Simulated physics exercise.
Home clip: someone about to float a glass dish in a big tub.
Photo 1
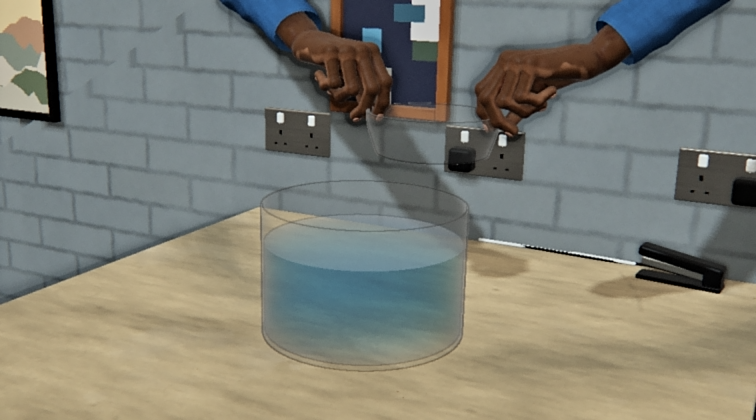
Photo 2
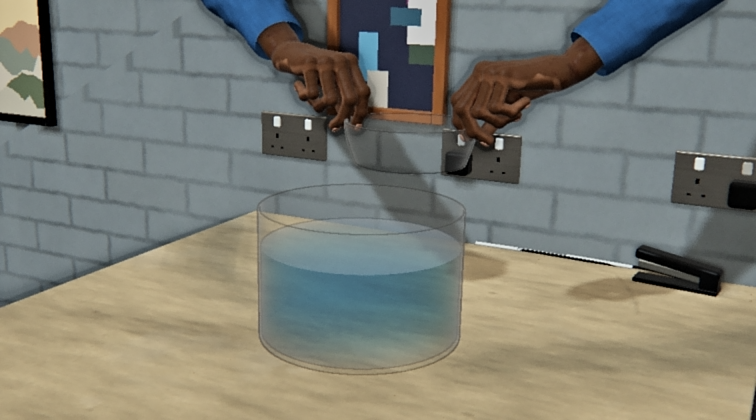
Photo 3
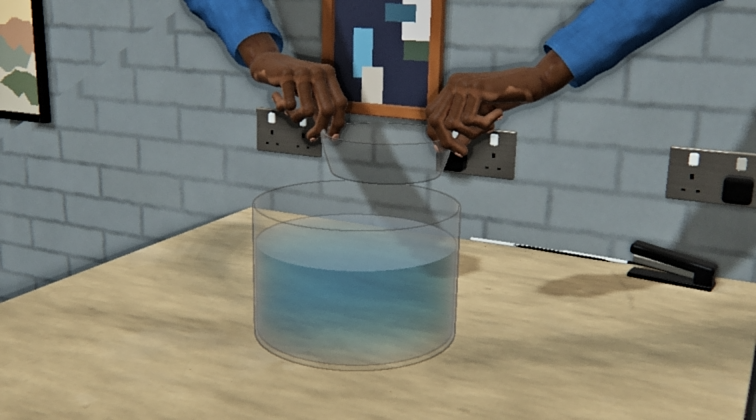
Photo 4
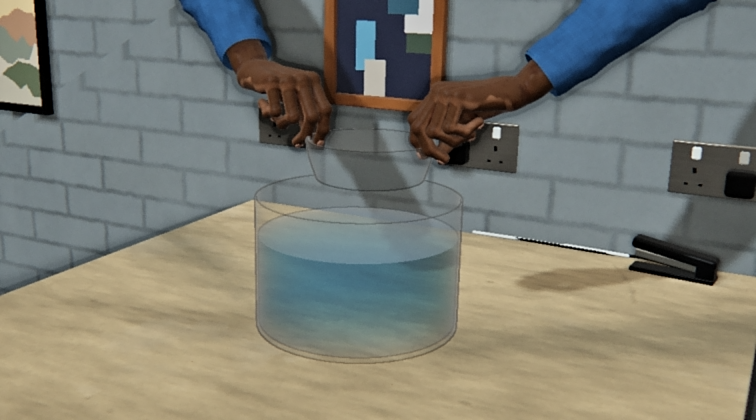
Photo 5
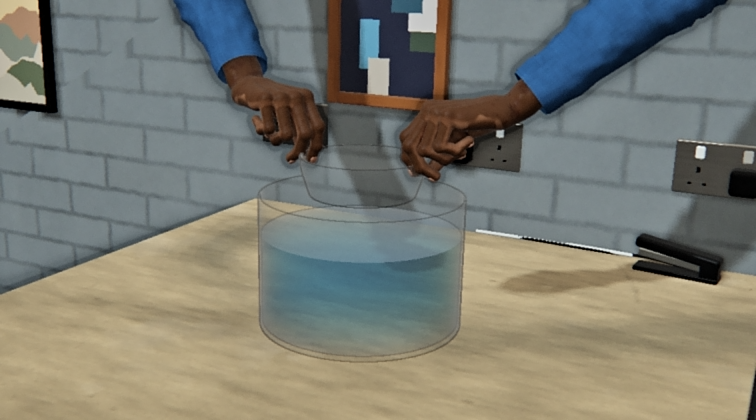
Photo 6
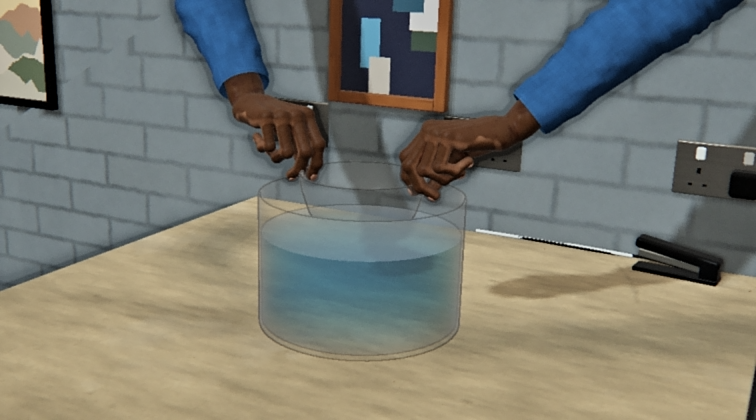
In a room with a pale grey-blue brick wall, a light wooden table is seen from slightly above, the view shifting a little. A big clear round tub of blue water sits left of centre, with sockets and a framed picture behind and a black stapler at right. Two hands in blue sleeves draw closer together and lower an empty clear dish from above the tub to just over the water.
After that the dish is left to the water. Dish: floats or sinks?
It does not go down.
Next, the dish dips into the water.
After that, it bobs and steadies.
Finally, the dish floats with about half of its side showing.
